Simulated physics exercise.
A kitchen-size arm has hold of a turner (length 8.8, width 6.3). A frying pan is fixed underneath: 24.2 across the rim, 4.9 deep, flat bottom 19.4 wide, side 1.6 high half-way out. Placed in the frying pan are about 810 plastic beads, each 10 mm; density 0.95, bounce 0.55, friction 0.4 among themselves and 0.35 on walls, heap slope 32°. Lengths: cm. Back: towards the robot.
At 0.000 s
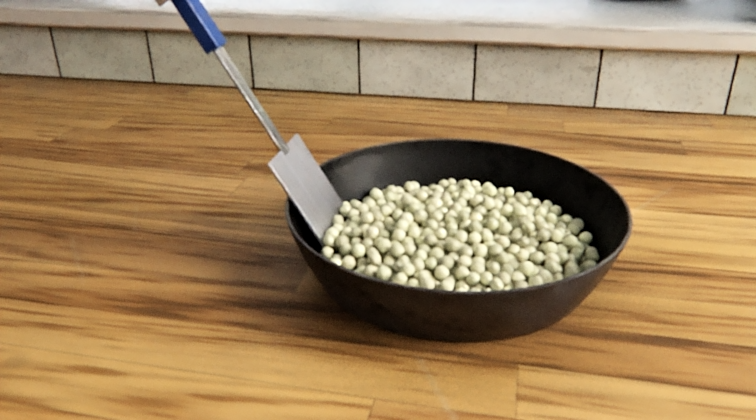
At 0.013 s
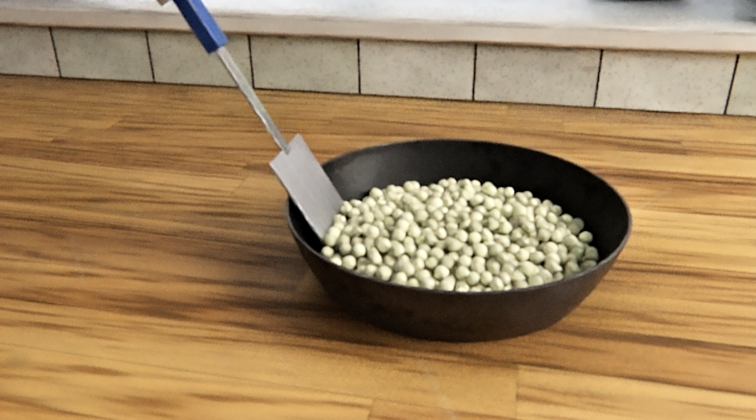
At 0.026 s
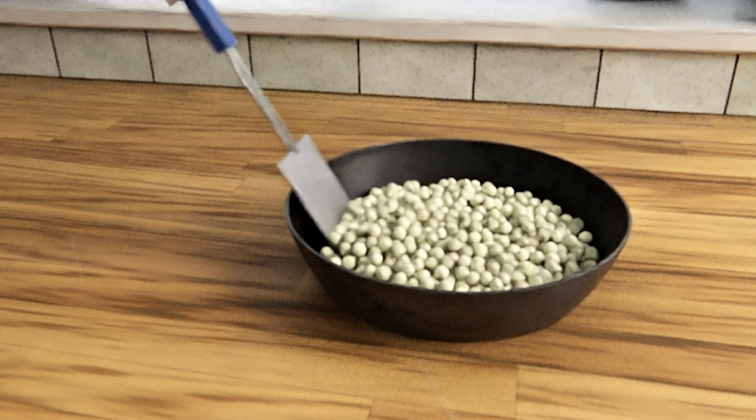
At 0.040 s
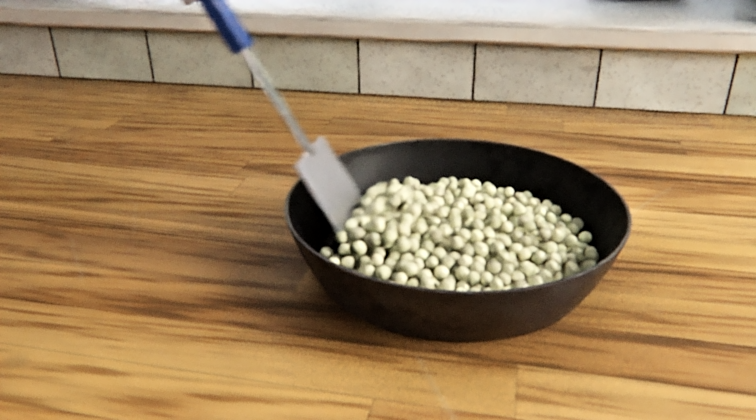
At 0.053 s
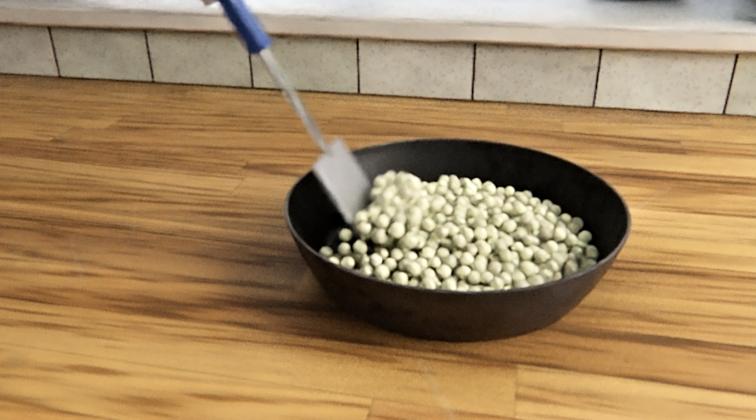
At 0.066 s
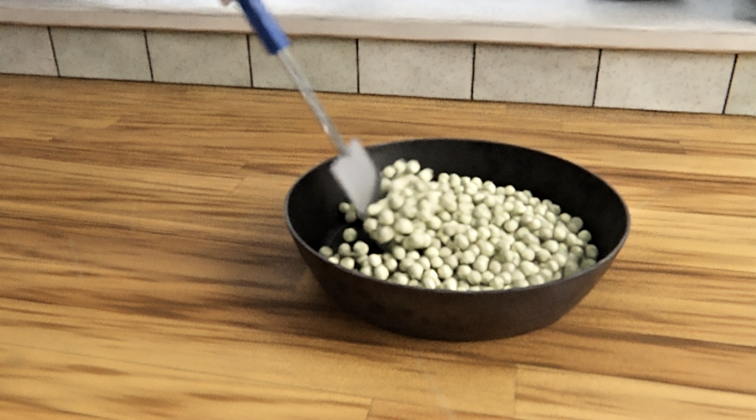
Blue-handled metal turner sliding rightward through pale green beads in a black frying pan, pushing them into a small mound.
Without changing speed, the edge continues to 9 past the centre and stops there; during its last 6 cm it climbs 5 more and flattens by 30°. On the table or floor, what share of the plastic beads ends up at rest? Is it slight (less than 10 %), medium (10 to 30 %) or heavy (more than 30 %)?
Medium.
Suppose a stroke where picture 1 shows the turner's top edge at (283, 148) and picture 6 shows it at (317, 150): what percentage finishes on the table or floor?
Near 10 in a hundred.
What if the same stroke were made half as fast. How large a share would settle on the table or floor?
In that case, close to 10 per cent.
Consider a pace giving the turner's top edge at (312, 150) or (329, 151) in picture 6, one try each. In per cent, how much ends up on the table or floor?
First try about 5 %, second try about 15 %.
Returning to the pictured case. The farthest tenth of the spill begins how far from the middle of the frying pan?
That distance is around 65 cm.
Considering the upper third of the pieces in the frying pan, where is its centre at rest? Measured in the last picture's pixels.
About (531, 237).
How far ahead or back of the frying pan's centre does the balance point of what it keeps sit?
The kept load is shifted forward by about 2.5 cm.
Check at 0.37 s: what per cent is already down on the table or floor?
Estimate: About 15 percent.
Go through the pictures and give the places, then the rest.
Turner top edge at (283, 148), sloping 59°; upper third of the load around (451, 233), from x 325 to 590, top at y 185; 813 in the frying pan, in the first frame.
Turner top edge at (285, 148), sloping 59°; upper third of the load around (449, 233), from x 325 to 590, top at y 185, in the second frame.
Turner top edge at (293, 149), sloping 59°; upper third of the load around (443, 229), from x 325 to 590, top at y 185, in the third frame.
Turner top edge at (309, 150), sloping 59°; upper third of the load around (439, 226), from x 325 to 590, top at y 180, in the fourth frame.
Turner top edge at (327, 151), sloping 59°; upper third of the load around (440, 225), from x 325 to 590, top at y 180, in the fifth frame.
Turner top edge at (344, 152), sloping 59°; upper third of the load around (442, 222), from x 325 to 590, top at y 165; 813 in the frying pan, in the sixth frame.
After 0.11 s, sloping 59°, highest piece 8 above the table; 813 in the frying pan.
After 0.15 s, sloping 50°, highest piece 8 above the table; 813 in the frying pan.
After 0.37 s, sloping 29°, highest piece 10 above the table; 667 in the frying pan, 132 on the table or floor, 14 on the blade or in flight.
After 1.42 s, sloping 29°, highest piece 4 above the table; 667 in the frying pan, 146 on the table or floor.
At rest, 667 in the frying pan, 146 on the table or floor. That is 18 % on the table or floor.
